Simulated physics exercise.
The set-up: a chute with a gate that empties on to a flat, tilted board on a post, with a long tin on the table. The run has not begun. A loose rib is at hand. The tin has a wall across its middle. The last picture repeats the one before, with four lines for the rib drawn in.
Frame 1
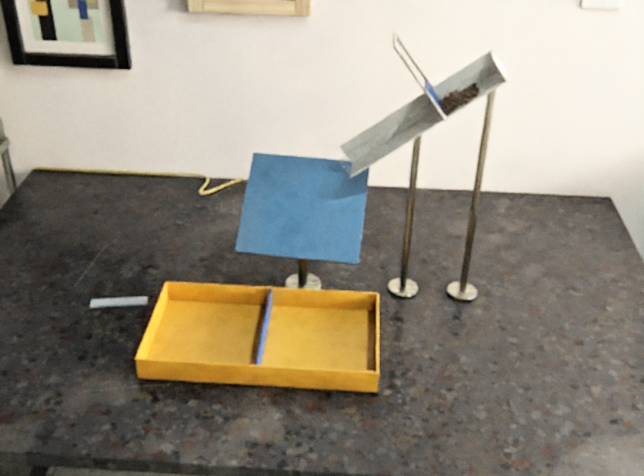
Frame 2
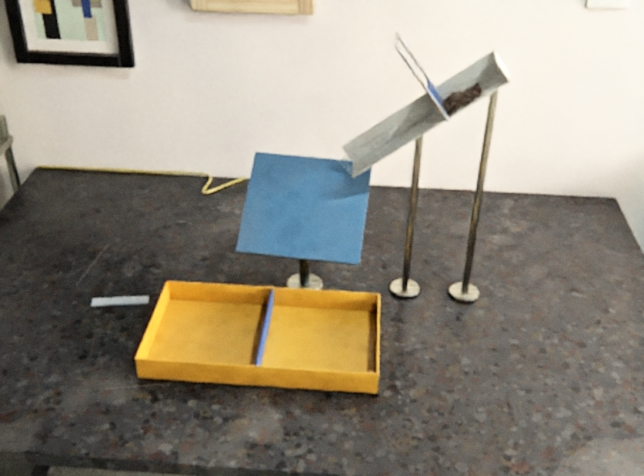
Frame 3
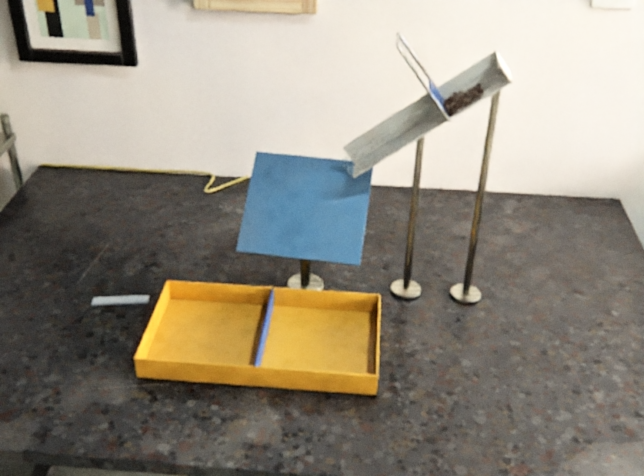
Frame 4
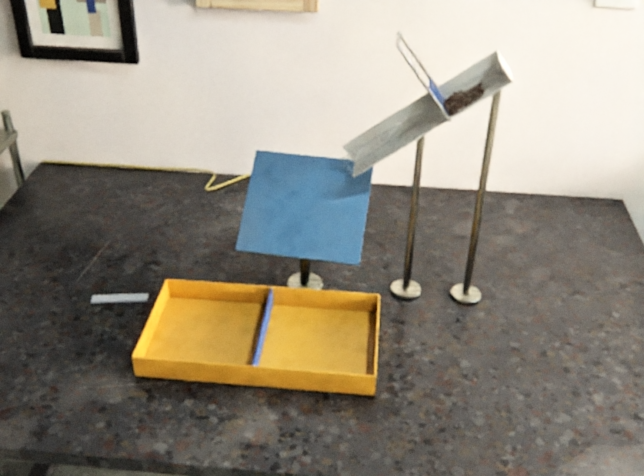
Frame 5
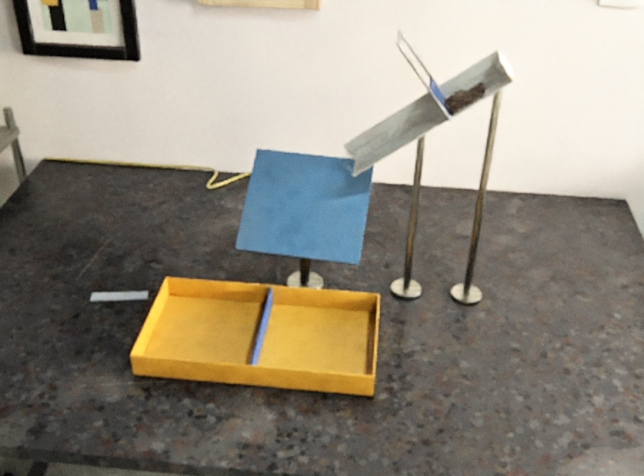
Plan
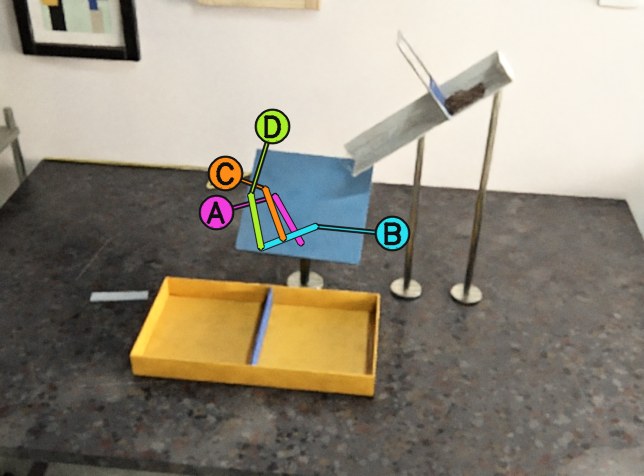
A yellow tin with a blue wall across its middle sits on a dark, speckled tabletop against a pale wall, seen from the front and slightly above. Behind it stand a tilted blue board on a post and, to the right, a sloping grey chute on two metal posts, holding dark brown pieces behind its gate. Nothing on the table moves, while the view shifts very slightly.
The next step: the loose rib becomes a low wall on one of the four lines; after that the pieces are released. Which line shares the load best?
The best line is D.
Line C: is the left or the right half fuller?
Right.
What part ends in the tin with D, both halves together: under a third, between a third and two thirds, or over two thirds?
It is over two thirds.
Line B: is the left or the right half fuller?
Left.
On the marked copy, line A from (275, 196) to (301, 242); line B from (315, 226) to (261, 247); line C from (265, 189) to (283, 238); line D from (250, 195) to (260, 246).
With A, of what is caught, only a few in the left half, all but a few in the right.
With B, of what is caught, all but a few in the left half, only a few in the right.
With C, of what is caught, a small share in the left half, all but a few in the right.
With D, of what is caught, close to a third in the left half, close to two thirds in the right.
